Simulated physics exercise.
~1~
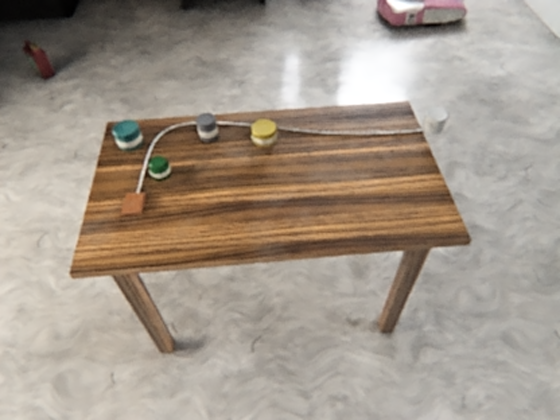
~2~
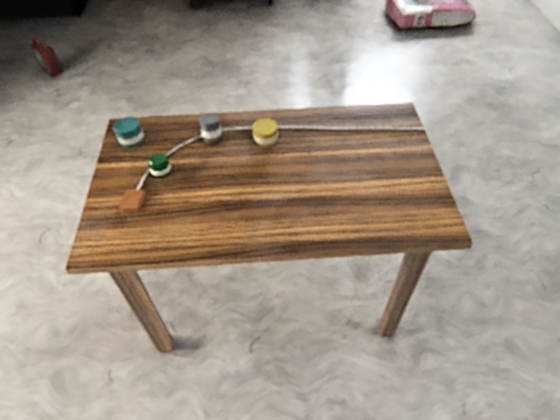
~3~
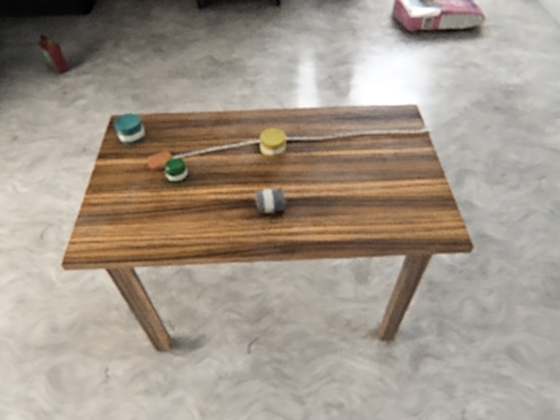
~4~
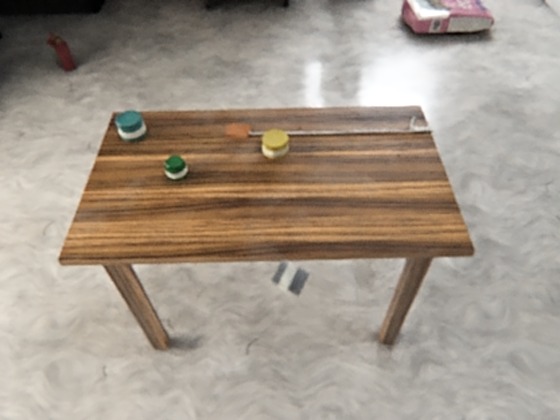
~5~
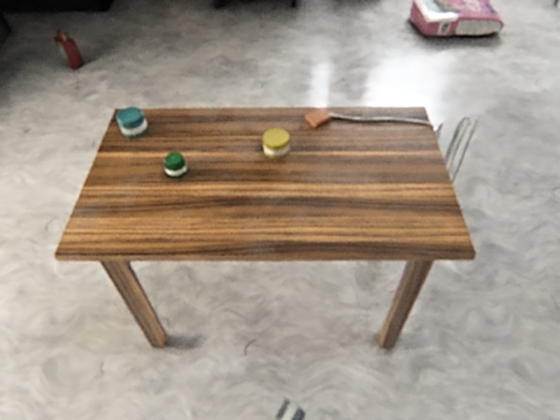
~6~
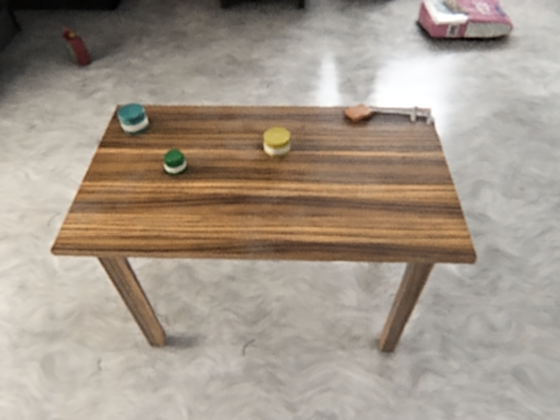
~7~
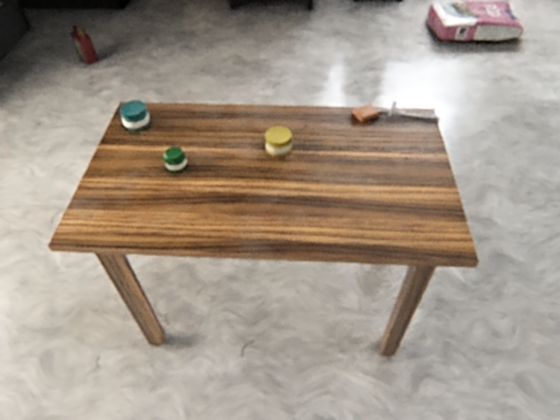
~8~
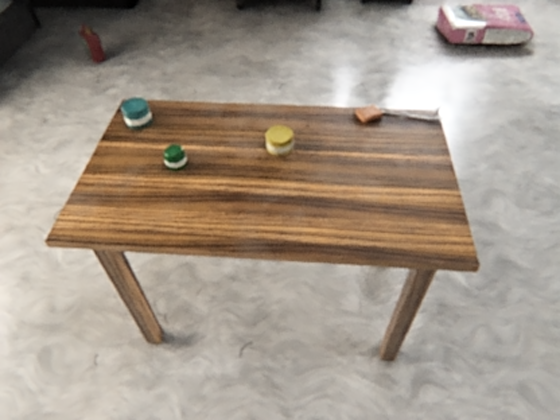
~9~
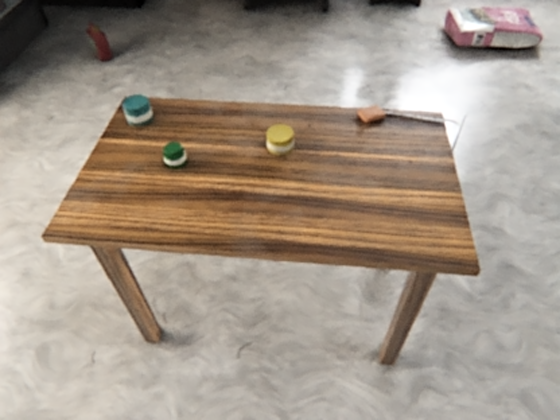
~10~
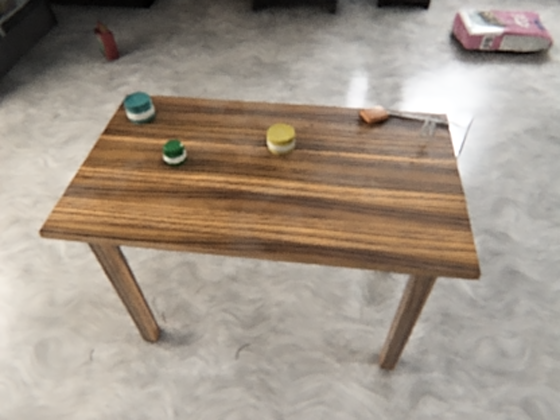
To begin with, a wooden table holds a teal canister, a green jar, a grey tin, a yellow tin and a small orange phone, with a pale cable winding from the phone past the others to a white speaker at the right edge. The speaker drops out of view and the cable pulls tight. The phone slides up and right, the green jar and yellow tin shift slightly, and the grey tin tips over, rolls forward and falls off the front. The phone keeps sliding right, then slows near the far right corner, where it rests with the cable's end beside it.
